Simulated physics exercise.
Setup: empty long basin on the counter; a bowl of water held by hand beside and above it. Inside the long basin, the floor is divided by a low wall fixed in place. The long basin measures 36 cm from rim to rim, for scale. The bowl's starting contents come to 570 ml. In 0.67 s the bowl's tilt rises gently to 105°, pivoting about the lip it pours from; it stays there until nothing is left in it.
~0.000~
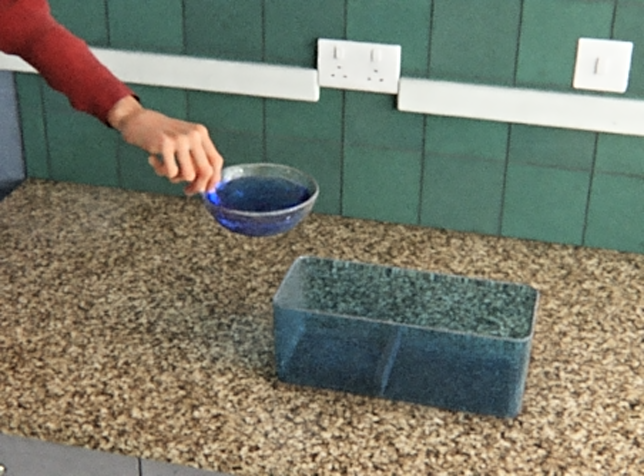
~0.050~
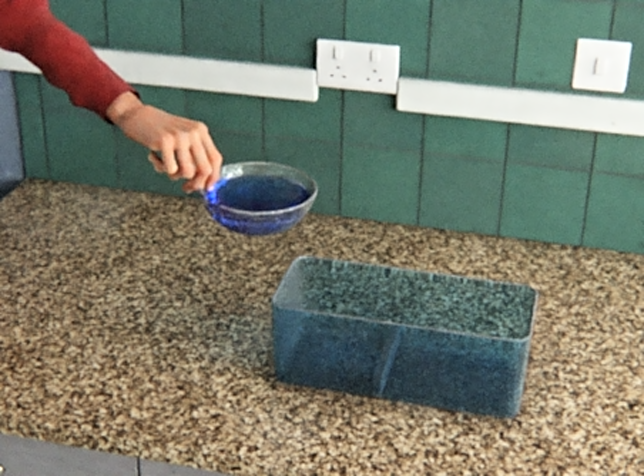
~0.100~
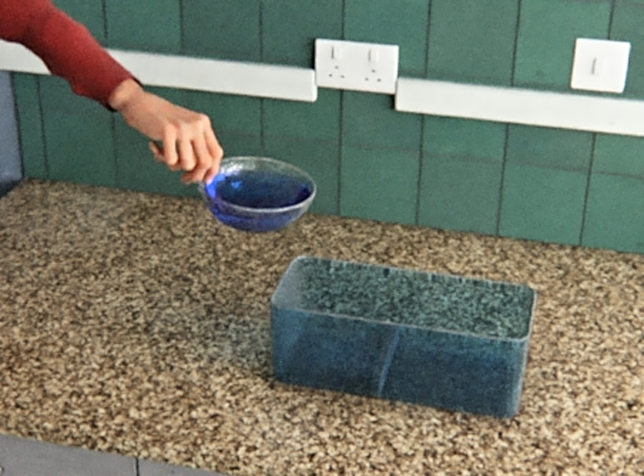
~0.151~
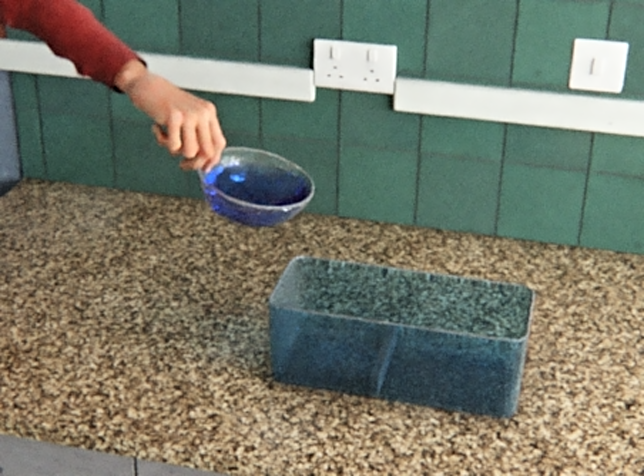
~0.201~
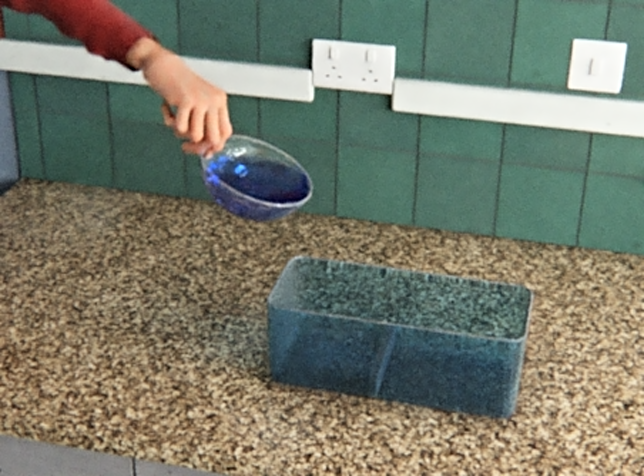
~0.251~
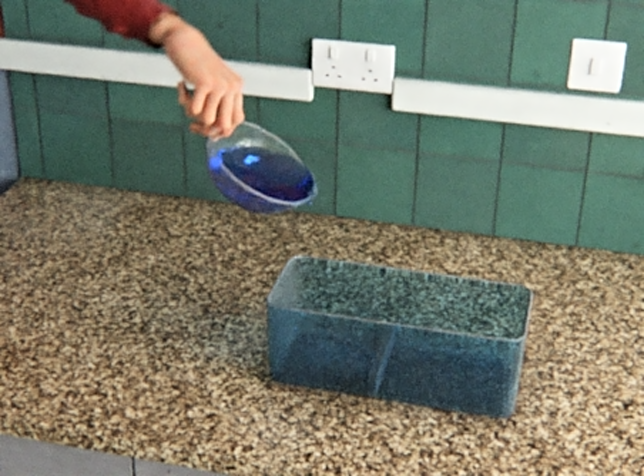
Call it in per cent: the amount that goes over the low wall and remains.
I would put it at about 75 per cent.
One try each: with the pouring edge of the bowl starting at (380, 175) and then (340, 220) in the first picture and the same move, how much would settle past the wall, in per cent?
In order, 80 and 80 per cent.
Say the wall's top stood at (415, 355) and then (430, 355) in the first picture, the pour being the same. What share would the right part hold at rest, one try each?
25 % and 15 %.
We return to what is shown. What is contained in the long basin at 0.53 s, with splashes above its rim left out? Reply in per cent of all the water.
22 %, roughly.
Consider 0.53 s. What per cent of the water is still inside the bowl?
I reckon about 8 in a hundred is still held.
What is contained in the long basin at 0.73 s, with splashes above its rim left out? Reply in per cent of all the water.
Some 98 percent of the total.
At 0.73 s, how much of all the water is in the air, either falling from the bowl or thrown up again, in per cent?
Roughly 1 %.
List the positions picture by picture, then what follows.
Tilt 0°; pouring edge (315, 196); surface from (210, 188) to (312, 201); the long basin's rim runs from (285, 280) to (534, 315); the wall's top is at (389, 350), in the first frame.
Tilt 1°; pouring edge (314, 196); surface from (209, 187) to (311, 200), in the second frame.
Tilt 6°; pouring edge (313, 196); surface from (208, 183) to (310, 198), in the third frame.
Tilt 13°; pouring edge (311, 196); surface from (208, 174) to (310, 193), in the fourth frame.
Tilt 22°; pouring edge (309, 197); surface from (209, 165) to (310, 192); 1 per cent is over the edge, in the fifth frame.
Tilt 32°; pouring edge (308, 196); surface from (213, 155) to (295, 180); 7 per cent is over the edge, in the sixth frame.
Then, 0.53 s in, the tilt is 94° and 8 per cent is still to pour, 19 is left of the wall and 3 right of it.
Then, 0.73 s in, the tilt is 105° and 0 per cent is still to pour, 21 is left of the wall and 77 right of it.
Then, 0.94 s in, the tilt is 105° and 0 per cent is still to pour, 23 is left of the wall and 74 right of it.
Then, 1.17 s in, the tilt is 105° and 0 per cent is still to pour, 23 is left of the wall and 75 right of it.
Finally, 23 per cent lies left of the wall, 75 right of it and 2 outside.
